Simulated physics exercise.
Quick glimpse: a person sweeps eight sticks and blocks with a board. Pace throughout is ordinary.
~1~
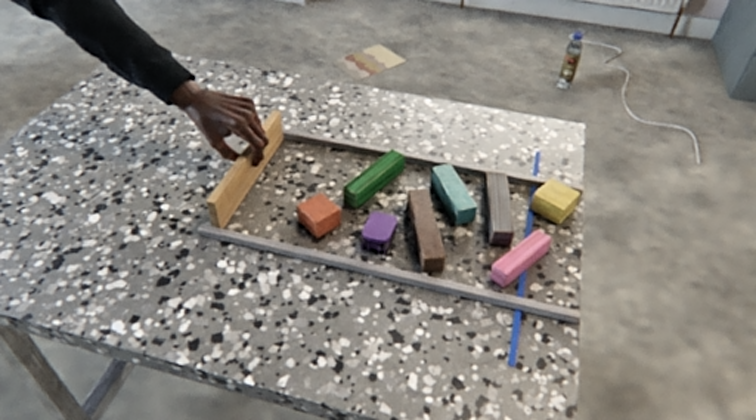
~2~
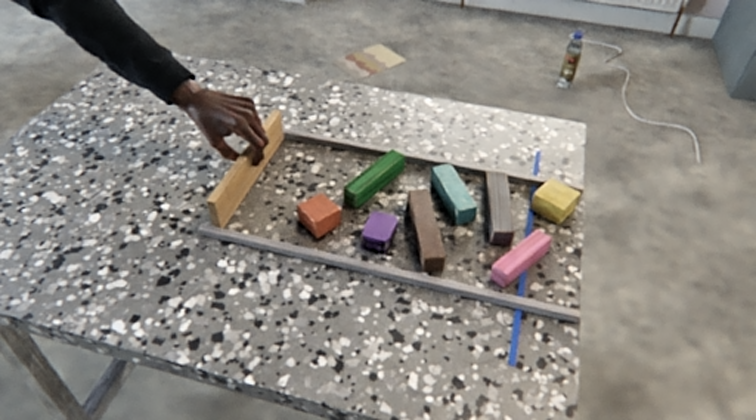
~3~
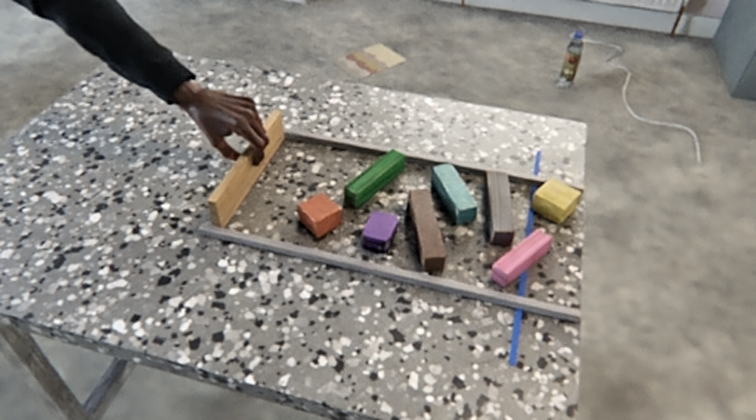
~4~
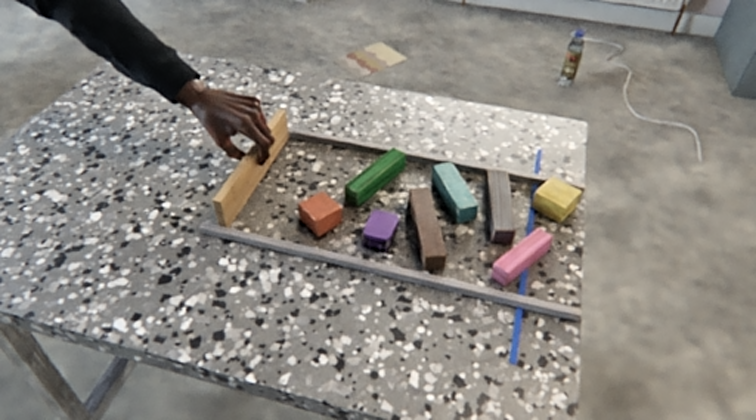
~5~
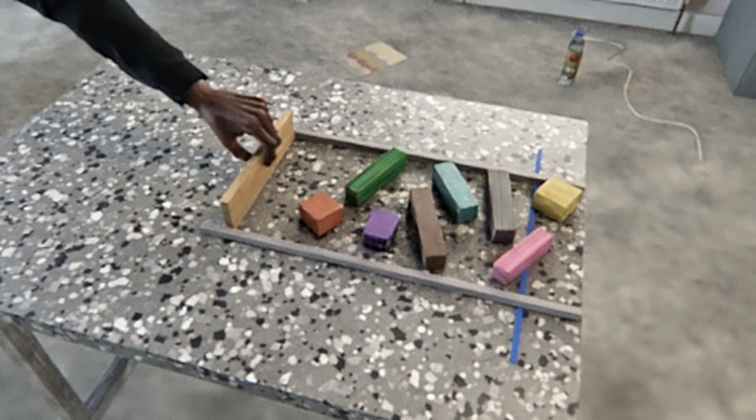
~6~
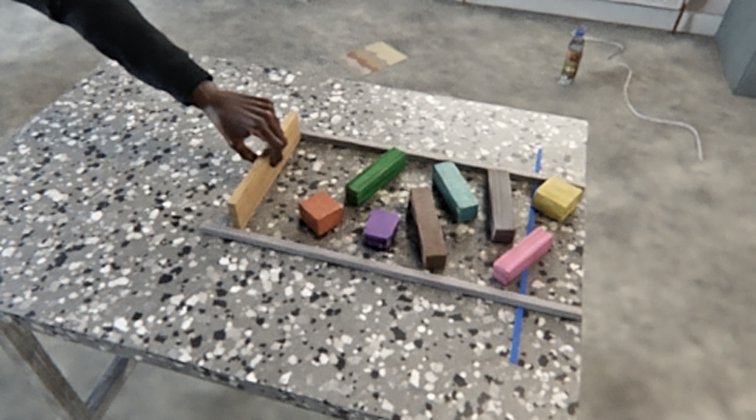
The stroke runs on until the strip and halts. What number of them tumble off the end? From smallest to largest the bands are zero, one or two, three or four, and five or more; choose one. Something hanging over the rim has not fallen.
The right band is three or four.
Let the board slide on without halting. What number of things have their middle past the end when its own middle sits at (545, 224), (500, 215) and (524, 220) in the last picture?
Over the end: 5, 2, 3.
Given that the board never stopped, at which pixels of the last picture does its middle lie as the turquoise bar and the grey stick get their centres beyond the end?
Near (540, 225), then near (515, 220).
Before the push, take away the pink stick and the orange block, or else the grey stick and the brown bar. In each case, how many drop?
The count is 2 in the first case and 2 in the second.
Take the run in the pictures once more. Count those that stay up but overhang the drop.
The count is 2.
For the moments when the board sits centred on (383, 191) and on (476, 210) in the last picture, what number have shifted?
One spot: 4. Other spot: 8.
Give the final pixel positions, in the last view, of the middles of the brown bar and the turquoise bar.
Brown bar: (582, 261); turquoise bar: (579, 213).
A little later, none off yet; yellow block at rest near (557, 198); pink stick at rest near (523, 256); grey stick at rest near (500, 204).
Next, none off yet; yellow block at rest near (557, 198); pink stick shifted a little near (549, 267); grey stick shifted a little near (522, 206).
When it is over, the number that fall off is three or four; down, grey stick, pink stick and yellow block.
